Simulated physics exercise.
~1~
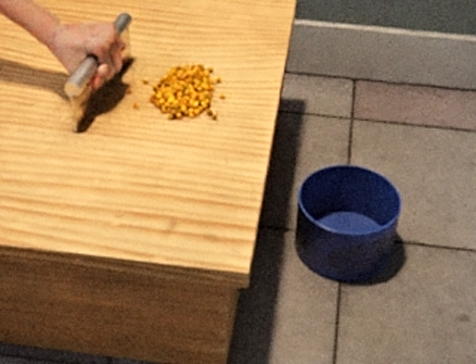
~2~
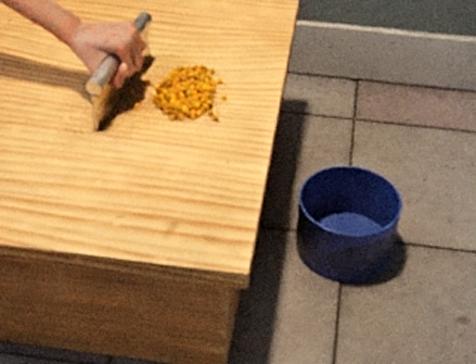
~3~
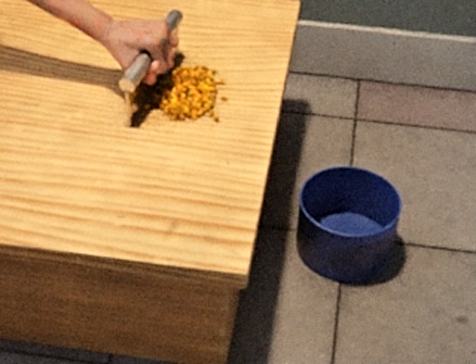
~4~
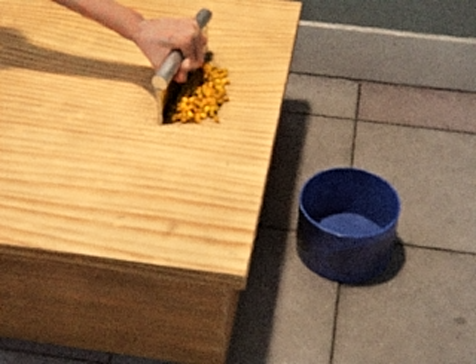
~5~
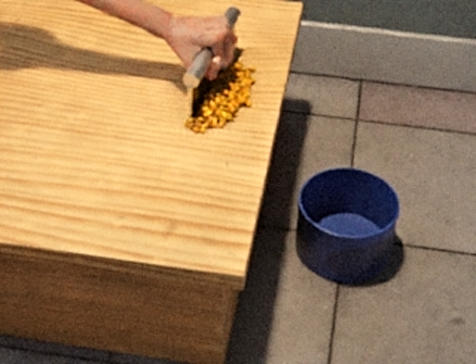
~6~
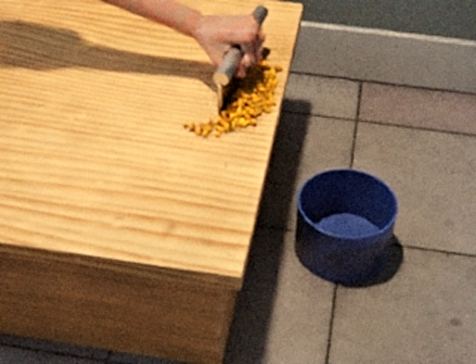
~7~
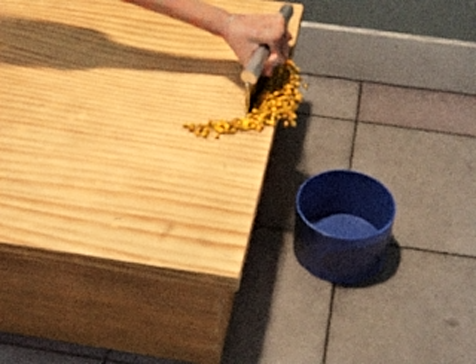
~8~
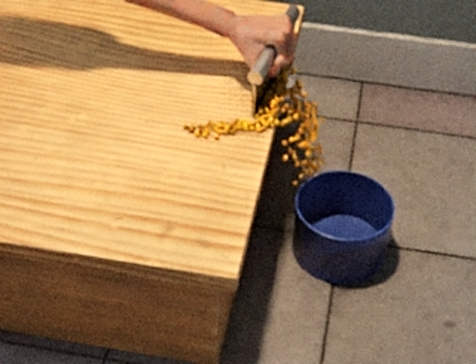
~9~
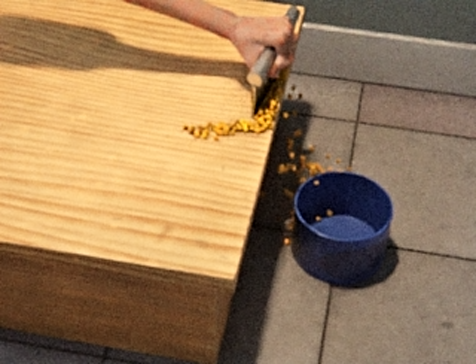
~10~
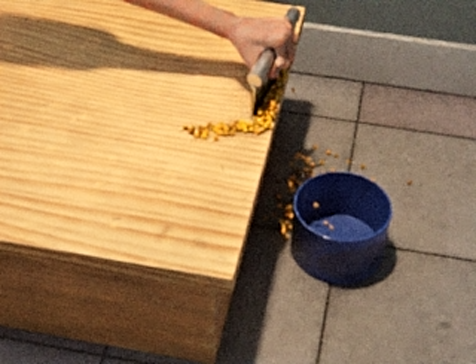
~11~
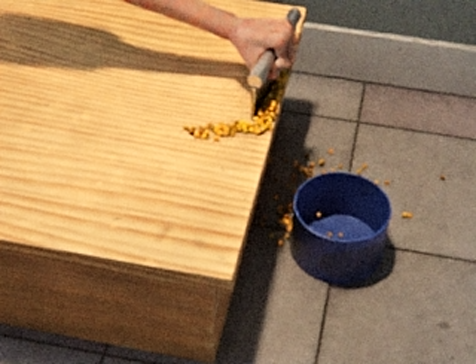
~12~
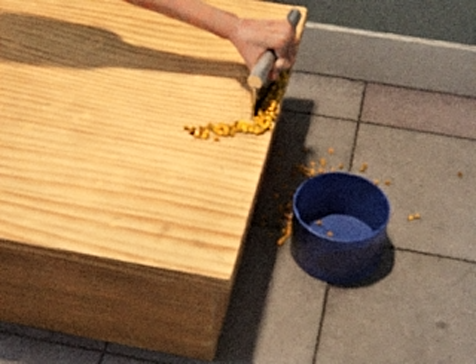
A hand reaching in from the upper left pushes a small pile of yellow maize kernels across a pale wooden tabletop with a grey-handled scraper, seen from above at an angle. A blue pot stands on the grey tiled floor to the right. The scraper slides right, meets the pile and spreads it towards the table's edge. Kernels spill over and drop around the pot as the scraper stops at the edge. Many lie scattered on the tiles behind and beside the pot, while the rest stay in a trail on the tabletop.
